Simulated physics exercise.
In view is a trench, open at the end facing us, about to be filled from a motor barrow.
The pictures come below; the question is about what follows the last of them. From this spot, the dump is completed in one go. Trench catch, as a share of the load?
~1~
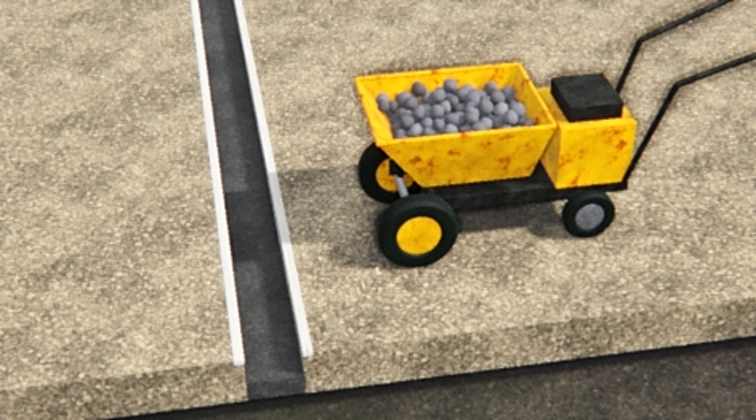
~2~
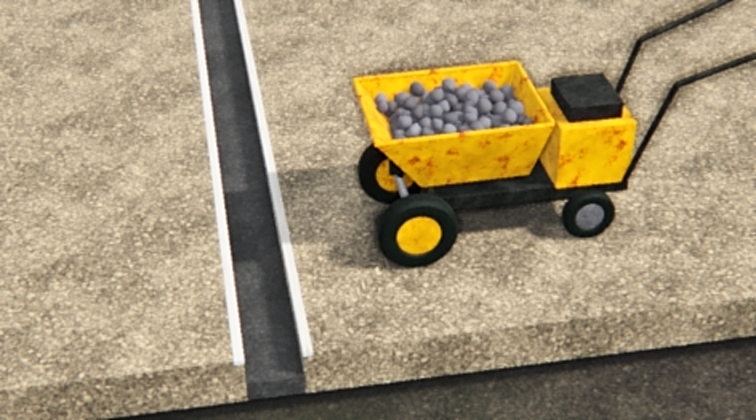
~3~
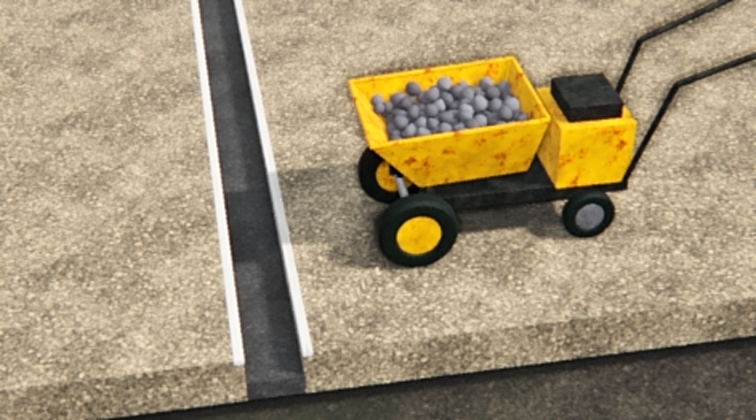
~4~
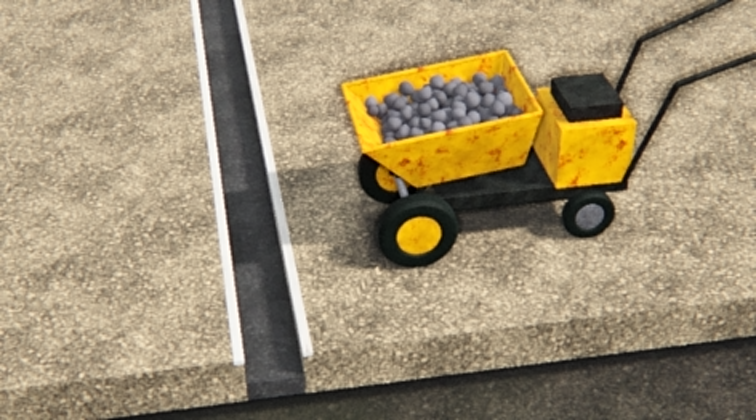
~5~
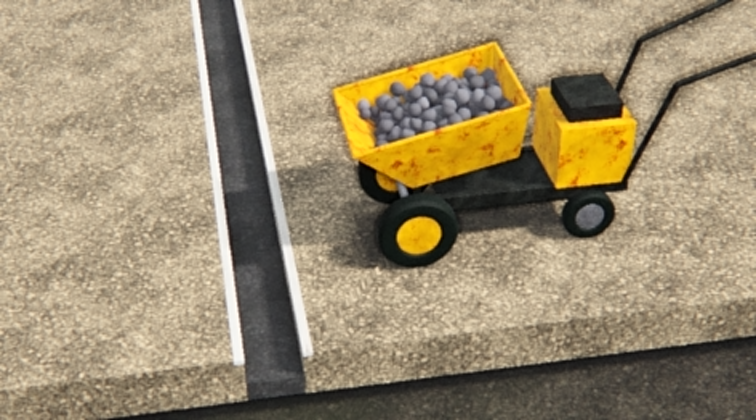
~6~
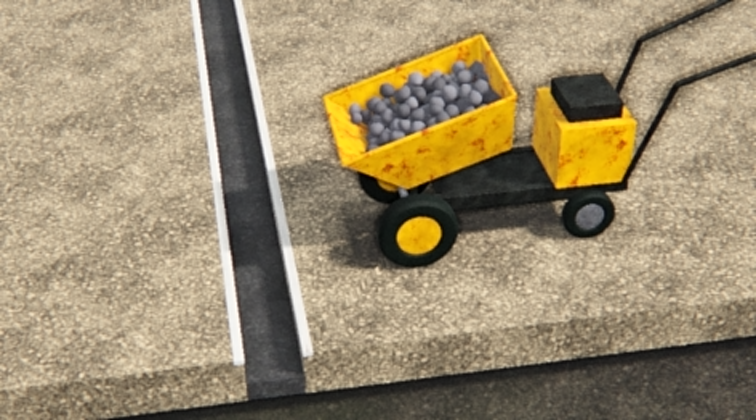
Most goes in.
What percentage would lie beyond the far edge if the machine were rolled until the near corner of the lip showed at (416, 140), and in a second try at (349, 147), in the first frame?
First spot: 0 %, second spot: 30 %.
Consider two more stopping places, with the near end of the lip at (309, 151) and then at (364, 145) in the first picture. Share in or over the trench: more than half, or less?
The first place leaves the lesser portion between the edges, the second place the greater portion.
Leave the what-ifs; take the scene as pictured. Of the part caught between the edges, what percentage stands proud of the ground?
I'd put it near 25 in a hundred.
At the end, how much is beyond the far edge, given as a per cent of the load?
About 10 %.
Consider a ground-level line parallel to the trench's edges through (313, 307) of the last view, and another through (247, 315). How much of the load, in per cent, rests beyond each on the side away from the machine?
Around 90 in a hundred for the first, 30 in a hundred for the second.
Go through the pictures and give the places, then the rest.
In the first frame, lip of the skip at (379, 144), level; top of the load at (471, 111), round cobbles; first edge of the trench at (299, 308); far edge at (233, 316), the trench under half as wide as the skip, and about half as deep as wide.
In the second frame, lip of the skip at (377, 145), level; top of the load at (470, 110).
In the third frame, lip of the skip at (372, 147), tipped barely; top of the load at (466, 108).
In the fourth frame, lip of the skip at (365, 151), tipped a little; top of the load at (459, 105).
In the fifth frame, lip of the skip at (355, 156), tipped a little; top of the load at (461, 96).
In the sixth frame, lip of the skip at (344, 164), tipped clearly; top of the load at (454, 93); first edge of the trench at (299, 308); far edge at (233, 316).
Soon after the last picture, skip tipped steeply; all in the skip.
A little later, skip tipped right over; most in the skip; a stray few short of the trench; about a quarter in or heaped over the trench; a stray few falling.
Later still, skip tipped right over; about a quarter in the skip; a small part short of the trench; about two thirds in or heaped over the trench; a small part beyond it.
By the end, skip tipped right over; a small part in the skip; a small part short of the trench; about two thirds in or heaped over the trench; a small part beyond it.
